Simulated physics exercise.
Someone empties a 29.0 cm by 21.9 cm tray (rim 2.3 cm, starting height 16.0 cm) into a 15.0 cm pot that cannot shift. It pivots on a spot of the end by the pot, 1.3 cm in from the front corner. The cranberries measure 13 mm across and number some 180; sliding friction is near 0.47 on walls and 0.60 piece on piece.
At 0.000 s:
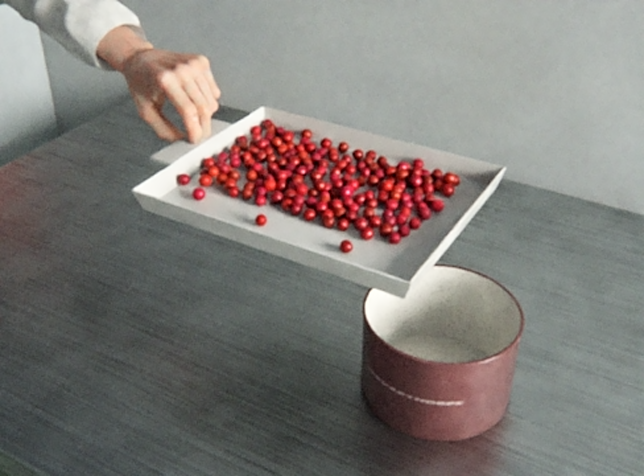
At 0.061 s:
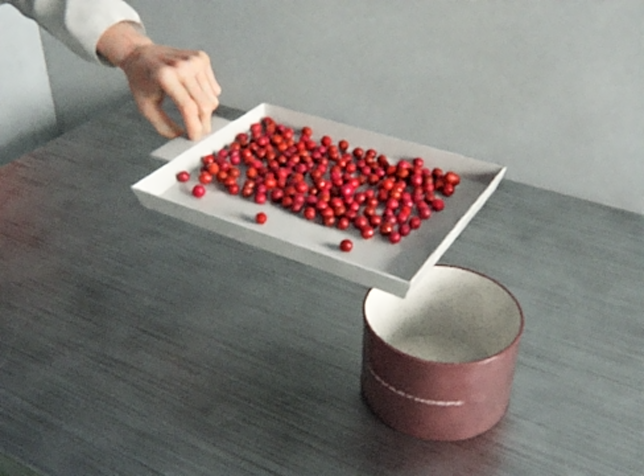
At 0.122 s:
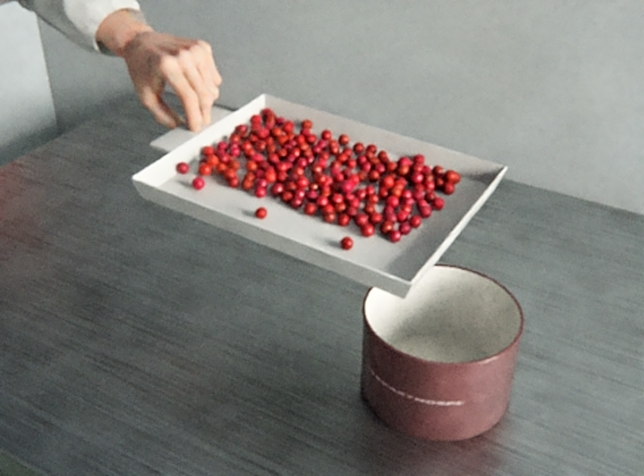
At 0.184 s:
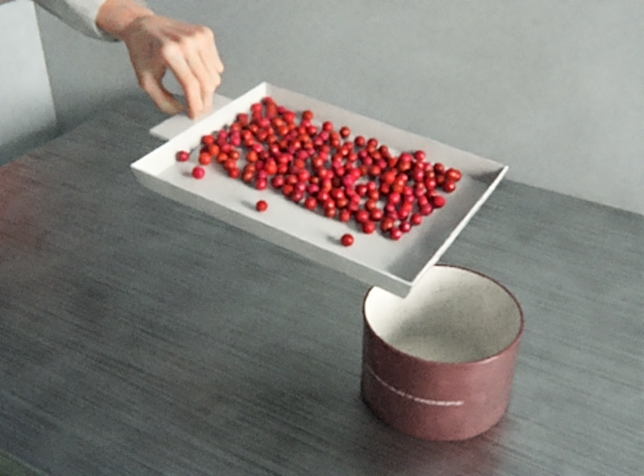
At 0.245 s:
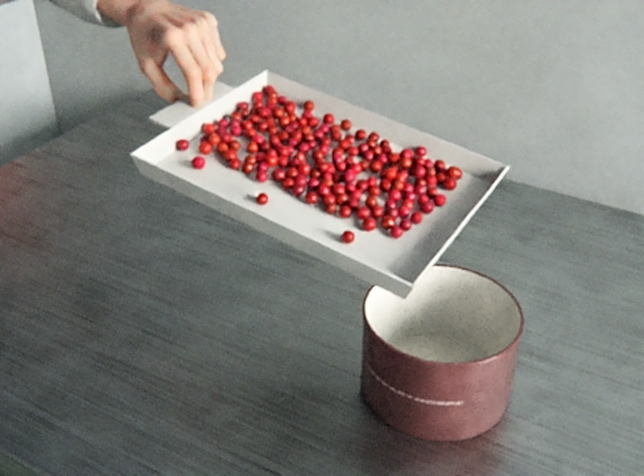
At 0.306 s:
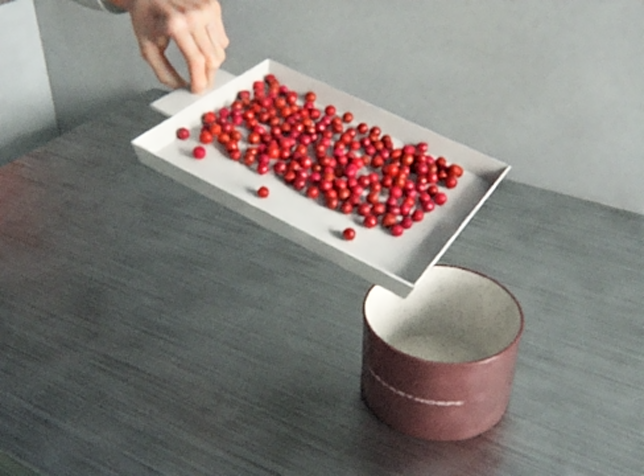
On a dark grey table, a hand gradually tilts a tray of red cranberries above a pot.
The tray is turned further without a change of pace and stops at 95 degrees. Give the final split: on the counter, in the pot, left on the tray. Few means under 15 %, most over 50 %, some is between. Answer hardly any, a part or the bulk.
Counter the bulk, pot a part, tray hardly any.
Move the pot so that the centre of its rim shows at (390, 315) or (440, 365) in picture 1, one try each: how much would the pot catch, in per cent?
About 0 and 40 per cent.
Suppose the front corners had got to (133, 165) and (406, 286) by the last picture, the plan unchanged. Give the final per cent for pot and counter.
Pot 0, counter 100.
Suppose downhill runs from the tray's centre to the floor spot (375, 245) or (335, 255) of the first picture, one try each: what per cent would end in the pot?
About 0 and 0 per cent.
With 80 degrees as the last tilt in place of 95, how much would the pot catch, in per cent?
Then about 35 per cent.
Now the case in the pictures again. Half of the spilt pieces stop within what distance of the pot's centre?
Roughly 16 cm.
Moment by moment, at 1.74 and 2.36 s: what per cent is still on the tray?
About 100, 5.
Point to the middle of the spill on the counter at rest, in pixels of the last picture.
At about (571, 396).
After 1.16 s, tilt 50 degrees; the tray holds 100 %, the pot 0 %.
Then, at 1.74 s, tilt 76 degrees; the tray holds 100 %, the pot 0 %.
Then, at 2.36 s, tilt 95 degrees; the tray holds 5 %, the pot 25 %.
In the end, at 3.2 s, counter 65 %, pot 35 %, tray 0 %.
